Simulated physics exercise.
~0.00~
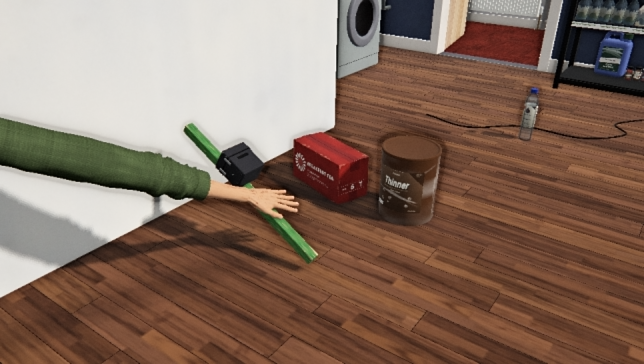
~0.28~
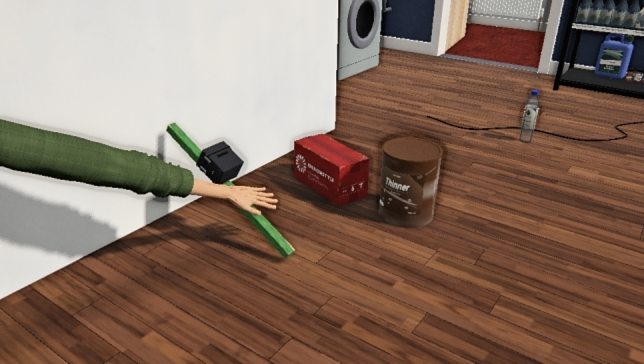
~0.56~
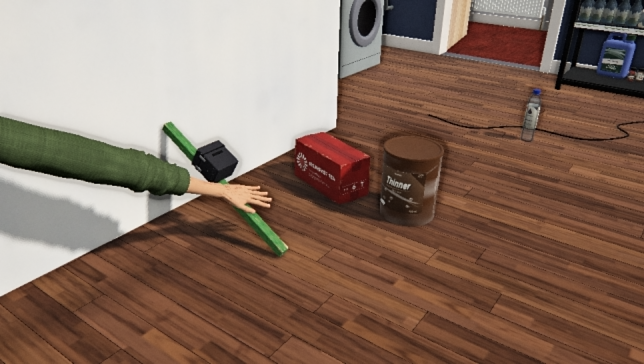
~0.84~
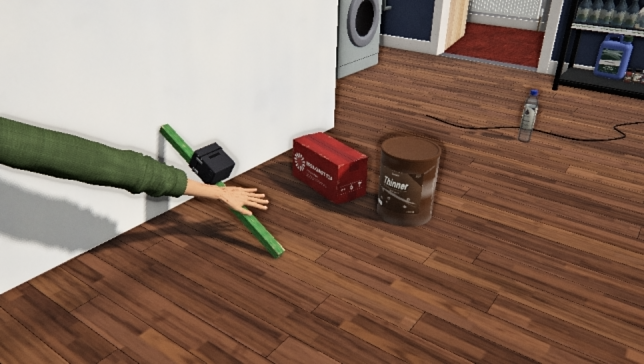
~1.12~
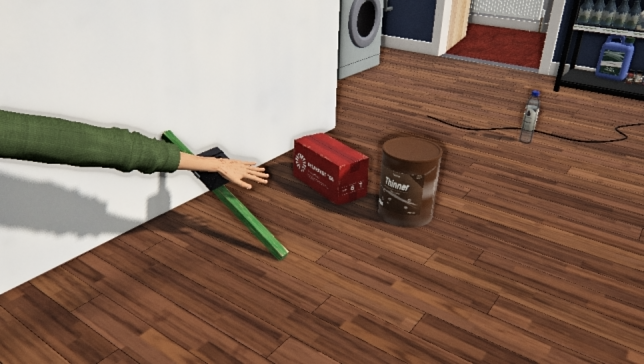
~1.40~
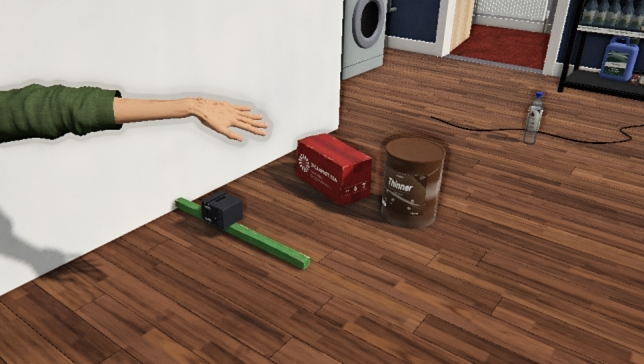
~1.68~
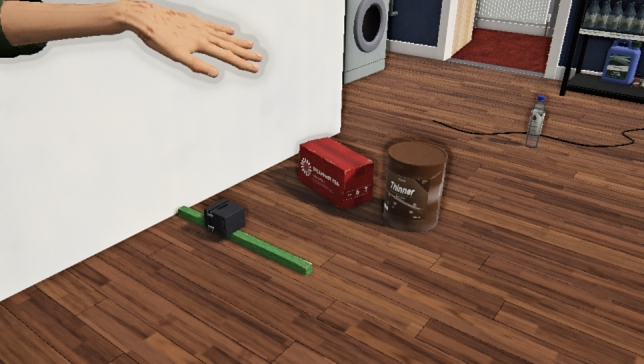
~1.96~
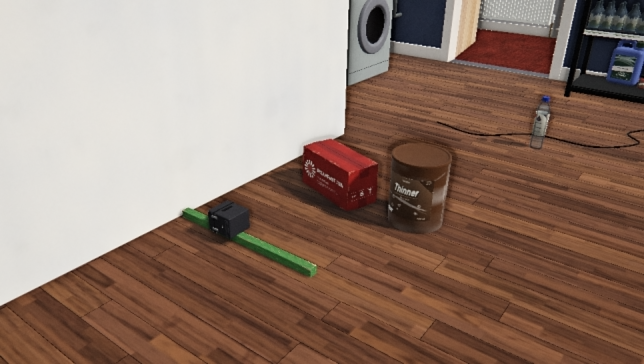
The footage shows a green-sleeved arm holding a green pole with a black block on it at a slant by a white wall, near a red box and brown pail. The hand lets go and withdraws, and the pole slips down and ends lying on the wooden floor.
